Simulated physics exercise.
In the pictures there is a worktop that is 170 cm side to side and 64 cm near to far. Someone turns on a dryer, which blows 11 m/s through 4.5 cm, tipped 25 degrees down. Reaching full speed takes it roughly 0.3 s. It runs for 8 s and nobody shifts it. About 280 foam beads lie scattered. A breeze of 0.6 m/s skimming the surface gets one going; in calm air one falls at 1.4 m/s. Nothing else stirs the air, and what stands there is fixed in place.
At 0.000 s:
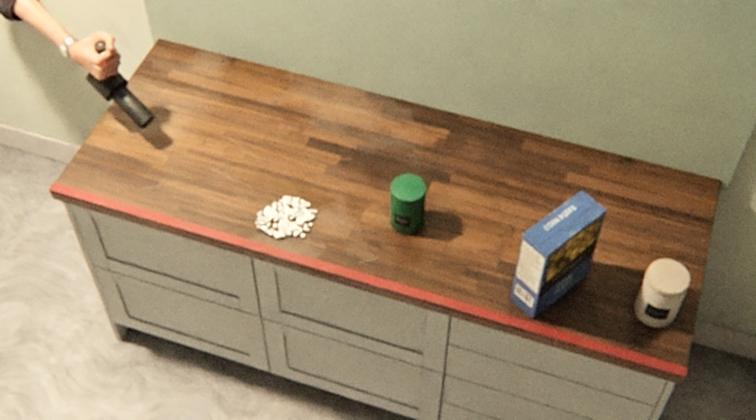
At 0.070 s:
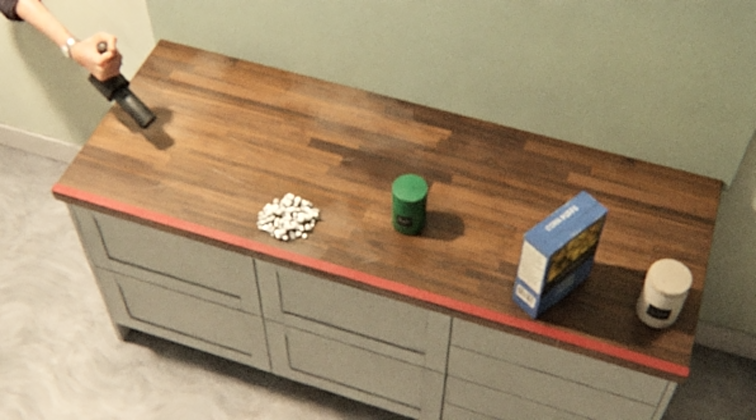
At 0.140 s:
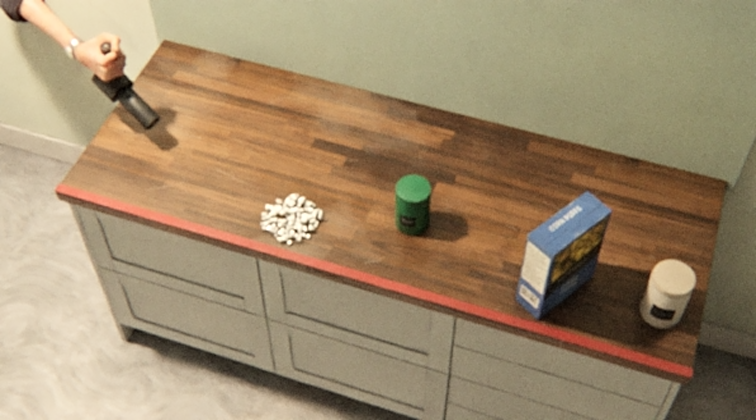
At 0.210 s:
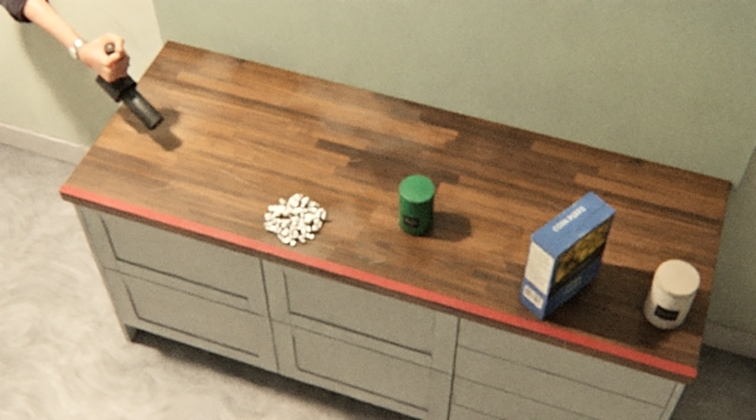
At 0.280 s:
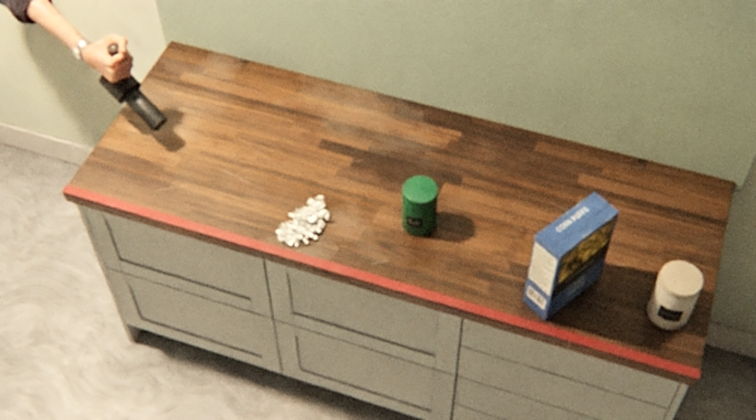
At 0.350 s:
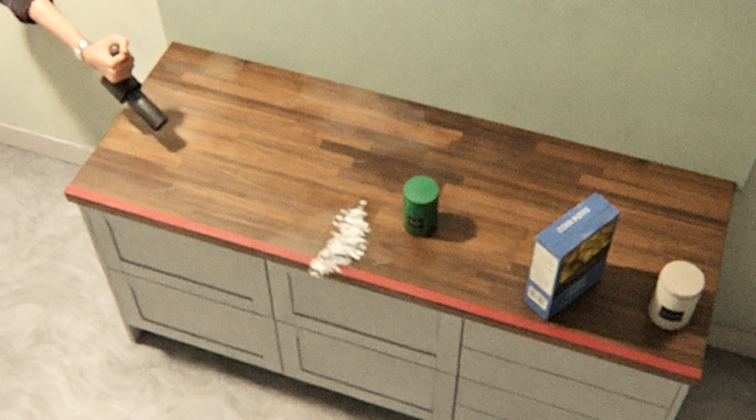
On a wooden worktop with a red front edge, a hand at the far left points a black dryer toward a pile of white foam beads, near a green jar, a blue carton and a white jar. The beads barely stir at first, then slide rightward together, stretching into a slanted streak.
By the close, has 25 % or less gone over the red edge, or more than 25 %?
The share over that edge tops a quarter.
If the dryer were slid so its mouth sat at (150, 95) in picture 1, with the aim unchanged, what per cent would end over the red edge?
It would come out near 100 in a hundred.
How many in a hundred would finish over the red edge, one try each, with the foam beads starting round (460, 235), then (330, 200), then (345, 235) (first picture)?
0 %, 10 %, 60 %.
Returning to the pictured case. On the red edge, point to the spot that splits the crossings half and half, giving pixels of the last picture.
Around (398, 291).
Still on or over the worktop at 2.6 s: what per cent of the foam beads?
That comes to roughly 30 % remaining.
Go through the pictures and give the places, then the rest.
The middle of the foam beads is near (286, 219), none has stirred yet and the mouth of the dryer is at (148, 123), in the first picture.
The middle of the foam beads is near (288, 214), none has stirred yet and the red edge is centred on (347, 278), in the second picture.
The middle of the foam beads is near (292, 217), none has stirred yet, the top of a jar is at (413, 188) and the top of a carton is at (571, 222), in the third picture.
The middle of the foam beads is near (296, 219) and about 1 % have left their places, in the fourth picture.
The middle of the foam beads is near (305, 224), the farthest in sight from the dryer is at (315, 238) and about 45 % have left their places, in the fifth picture.
The middle of the foam beads is near (343, 245), the farthest in sight from the dryer is at (360, 254) and all have left their places, in the sixth picture.
After 1.6 s, 68 % are over the red edge; the middle of those still in play is near (574, 248); 68 % have settled or left.
After 2.6 s, 68 % are over the red edge; the middle of those still in play is near (626, 225); 70 % have settled or left.
After 4.4 s, 68 % are over the red edge; 84 % have settled or left.
After 8.0 s, at the end, 68 % are over the red edge.
